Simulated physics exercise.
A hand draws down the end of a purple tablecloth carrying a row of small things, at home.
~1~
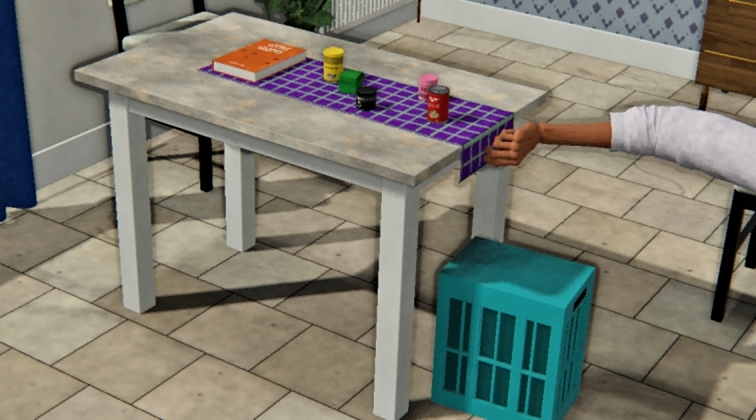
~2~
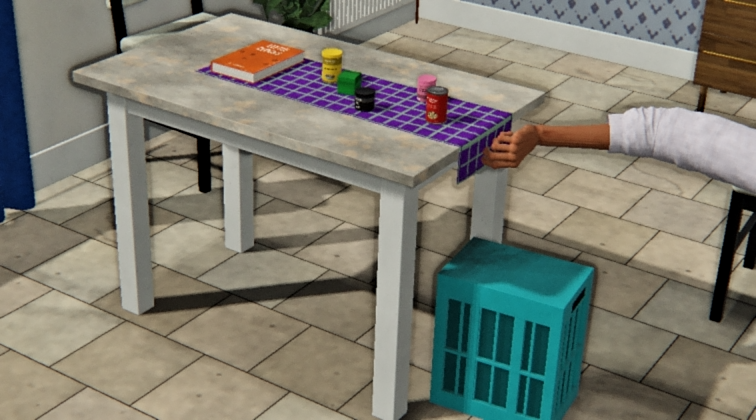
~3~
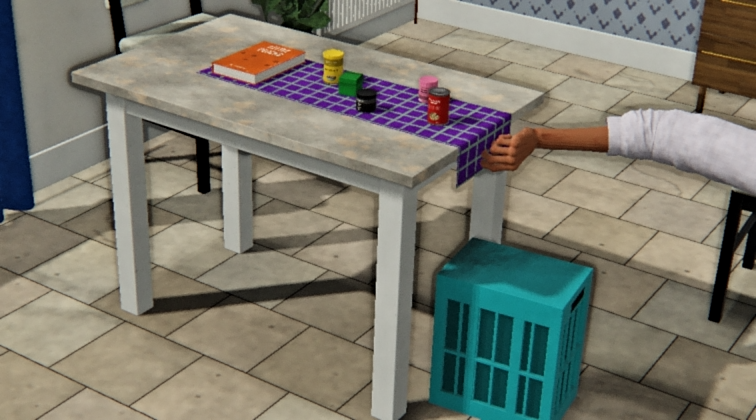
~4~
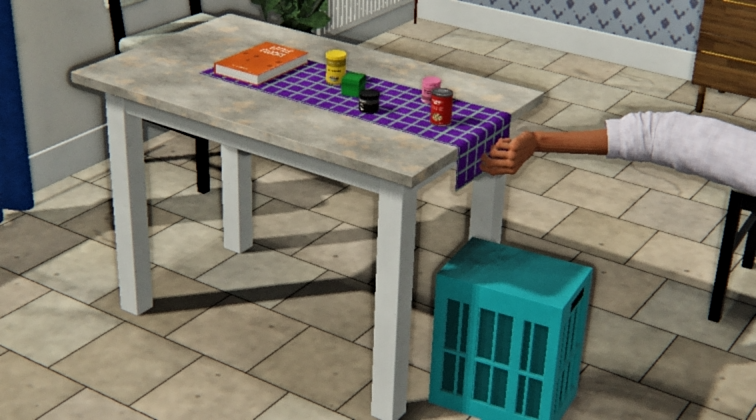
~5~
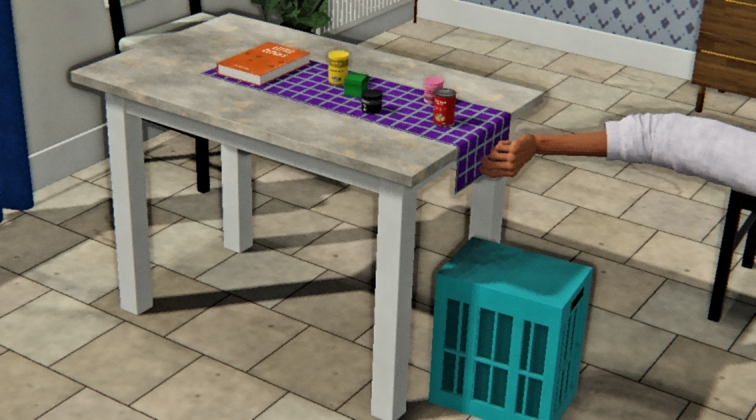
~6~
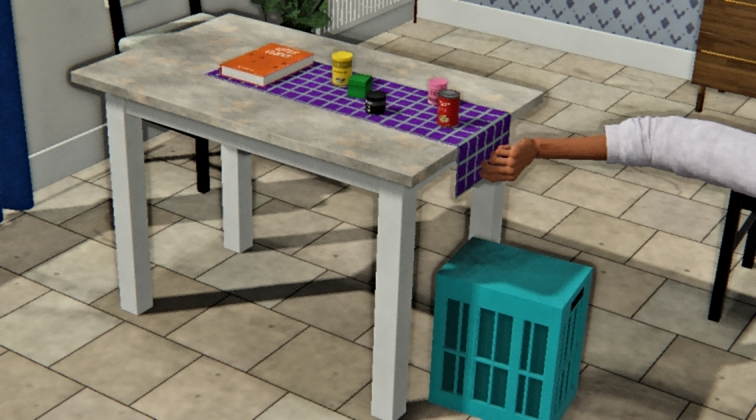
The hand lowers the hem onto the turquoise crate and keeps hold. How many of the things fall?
Two.
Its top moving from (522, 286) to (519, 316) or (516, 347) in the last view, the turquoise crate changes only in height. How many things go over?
Counting them gives 3 and 4.
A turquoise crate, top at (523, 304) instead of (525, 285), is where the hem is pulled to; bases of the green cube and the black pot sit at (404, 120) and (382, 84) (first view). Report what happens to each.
The green cube ends up off while the black pot ends up on top.
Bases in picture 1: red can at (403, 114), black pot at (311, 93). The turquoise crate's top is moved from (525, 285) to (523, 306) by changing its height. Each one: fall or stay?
The red can is lost, the black pot stays put.
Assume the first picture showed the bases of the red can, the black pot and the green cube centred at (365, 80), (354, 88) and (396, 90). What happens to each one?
So, the red can makes it through, the black pot makes it through, the green cube makes it through.
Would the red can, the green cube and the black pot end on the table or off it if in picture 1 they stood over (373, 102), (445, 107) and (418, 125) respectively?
Outcome: Red can stays aboard, green cube falls away, black pot falls away.
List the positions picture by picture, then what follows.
The first frame shows hem (458, 184); red can (439, 89); pink pot (429, 77); black pot (366, 90); green cube (351, 73); yellow can (334, 51); top of the crate (525, 285).
The second frame shows hem (457, 185); red can (438, 90).
The third frame shows hem (456, 189); pink pot (429, 79).
The fourth frame shows hem (455, 192); black pot (369, 93); top of the crate (522, 286).
The fifth frame shows hem (454, 194); green cube (356, 76).
The sixth frame shows hem (455, 199); red can (449, 93); pink pot (438, 81); black pot (376, 94); green cube (360, 77); yellow can (342, 55).
Early on, hem near (481, 205); all still up.
Midway, hem near (479, 241); red can gone.
Near the end, hem on the crate; red can and pink pot gone.
Finally, hem on the crate; red can and pink pot gone. It carries off two.
